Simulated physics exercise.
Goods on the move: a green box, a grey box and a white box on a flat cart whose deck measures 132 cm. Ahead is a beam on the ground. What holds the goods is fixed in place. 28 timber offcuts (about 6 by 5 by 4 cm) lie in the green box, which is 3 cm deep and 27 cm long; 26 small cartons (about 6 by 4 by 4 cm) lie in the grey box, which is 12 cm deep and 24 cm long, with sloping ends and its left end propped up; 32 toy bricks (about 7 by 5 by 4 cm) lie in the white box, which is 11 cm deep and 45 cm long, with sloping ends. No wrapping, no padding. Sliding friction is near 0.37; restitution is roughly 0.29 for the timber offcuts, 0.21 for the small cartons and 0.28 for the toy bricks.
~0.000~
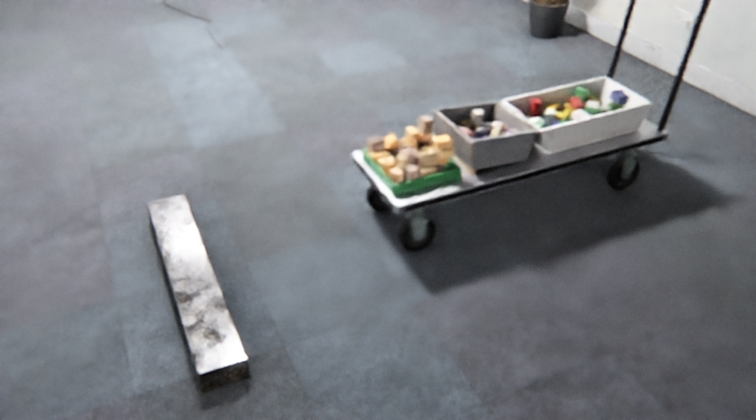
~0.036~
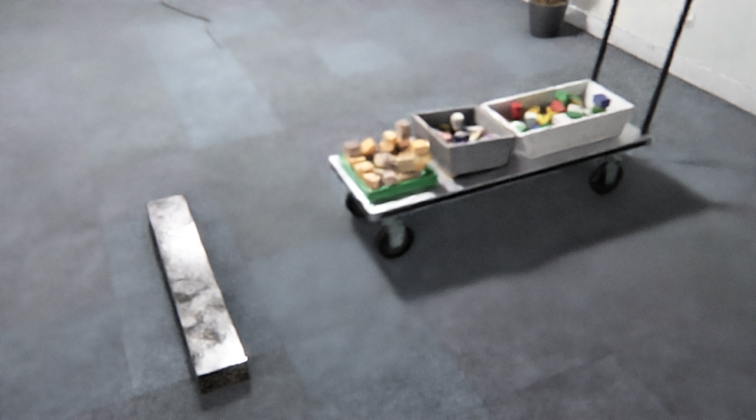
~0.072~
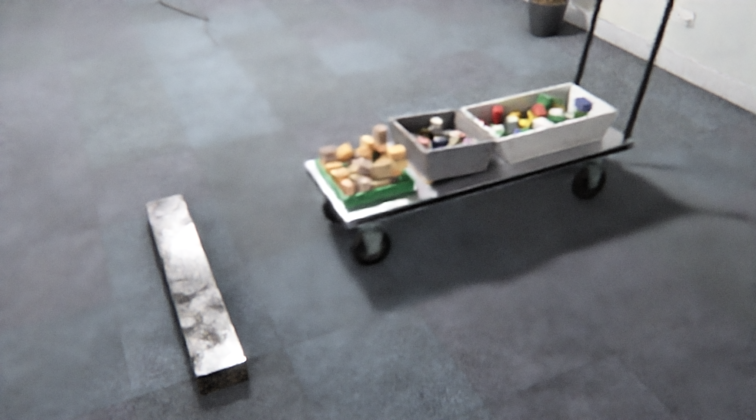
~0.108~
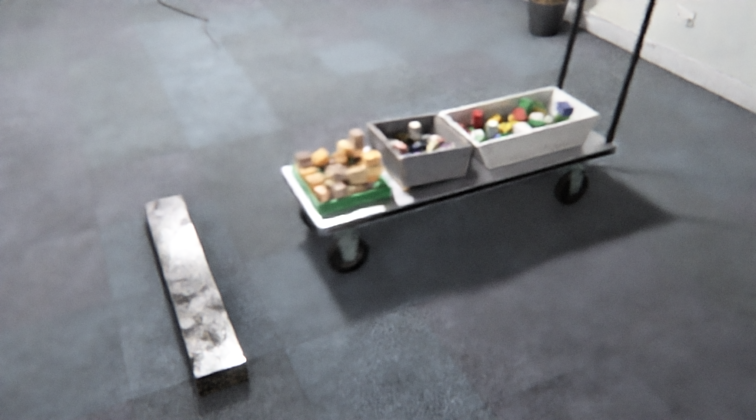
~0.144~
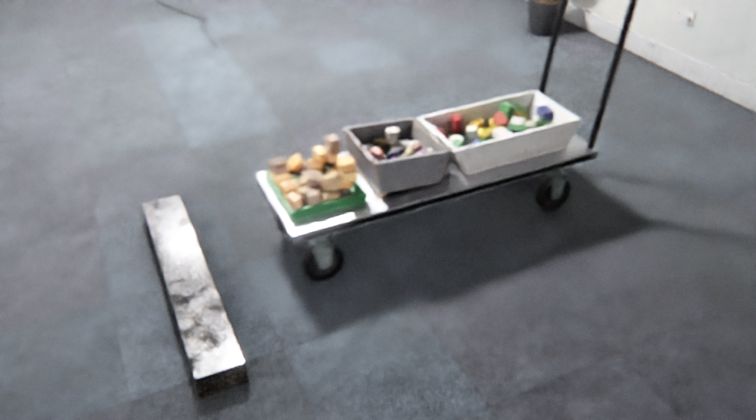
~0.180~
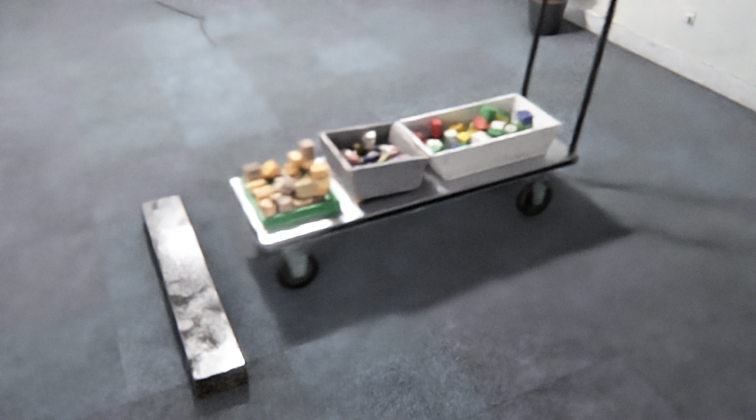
A room with a dark blue-grey tiled floor and a pale wall at the upper right is seen from above at an angle, the camera shifting very slightly. A flat cart with dark upright handles carries a green box of wooden pieces, a grey box and a larger white box of colourful pieces, right of a mottled grey beam. The cart rolls steadily leftward, narrowing the gap, its loads staying aboard.
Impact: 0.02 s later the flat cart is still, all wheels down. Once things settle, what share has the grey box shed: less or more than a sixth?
Out of the grey box go under a sixth of the small cartons.
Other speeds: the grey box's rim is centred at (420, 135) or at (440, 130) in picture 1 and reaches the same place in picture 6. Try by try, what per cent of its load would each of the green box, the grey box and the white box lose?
Green box 20 then 30, grey box 0 then 0, white box 0 then 0 per cent.
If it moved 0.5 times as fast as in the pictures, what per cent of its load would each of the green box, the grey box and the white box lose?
Then green box 20, grey box 0, white box 0 per cent.
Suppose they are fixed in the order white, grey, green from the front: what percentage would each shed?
In that case green box 30, grey box 0, white box 10 per cent.
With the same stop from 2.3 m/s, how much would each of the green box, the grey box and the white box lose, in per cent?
In that case green box 30, grey box 0, white box 10 per cent.
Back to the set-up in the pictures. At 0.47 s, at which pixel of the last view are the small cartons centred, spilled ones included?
At about (322, 184).
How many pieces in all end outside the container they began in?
Roughly 16 in all.
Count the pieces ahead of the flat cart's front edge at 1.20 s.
About 8.
After 0.25 s, impact.
After 0.35 s, the green box is down by 4 of 28, the grey box has all 26 and the white box has all 32.
After 0.47 s, the green box is down by 10 of 28, the grey box has all 26 and the white box is down by 2 of 32.
After 0.70 s, the green box is down by 11 of 28, the grey box is down by 1 of 26 and the white box is down by 3 of 32.
Final count (at 1.20 s), the green box is down by 11 of 28, the grey box is down by 1 of 26 and the white box is down by 3 of 32. Asked share, 1 of 26, 4 per cent.
